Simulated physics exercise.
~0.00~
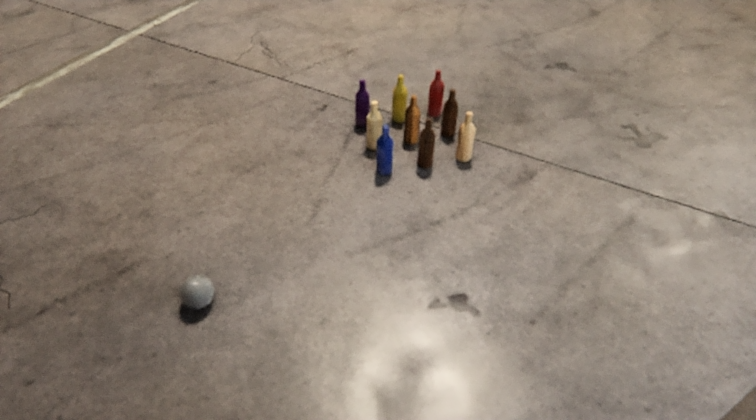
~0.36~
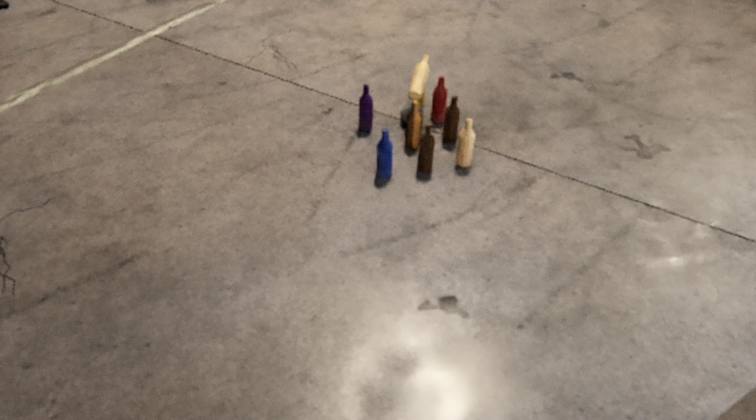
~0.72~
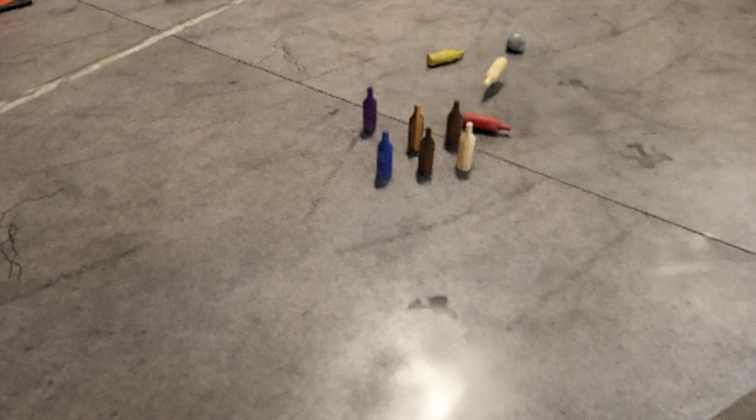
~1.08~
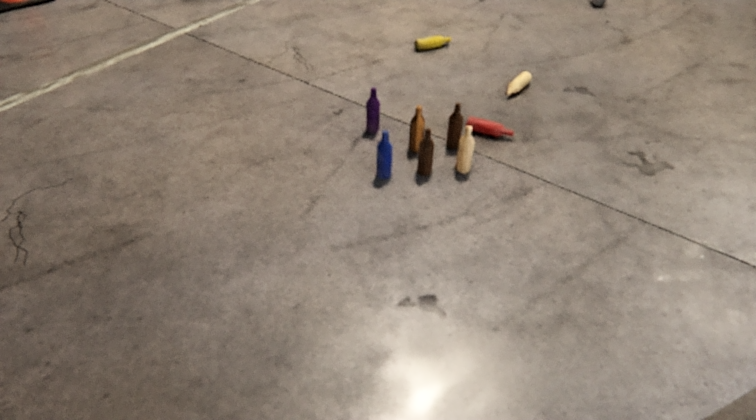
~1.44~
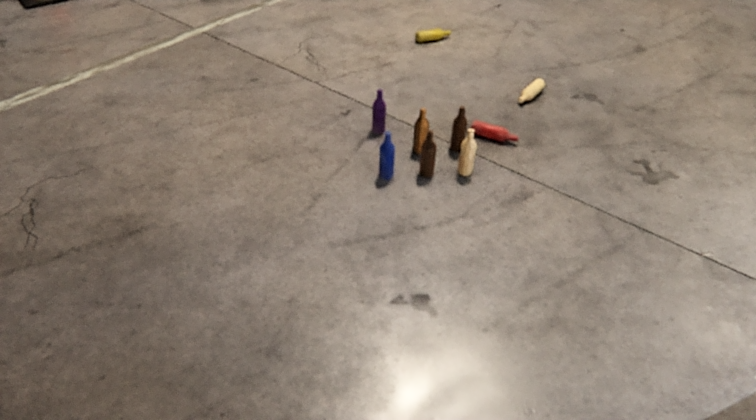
In the video, a gray ball rolls across a concrete floor into a group of nine colourful bottle-shaped skittles, knocking over a yellow, a red and a cream one before rolling away out of view, while the blue, purple and other remaining skittles stay standing.
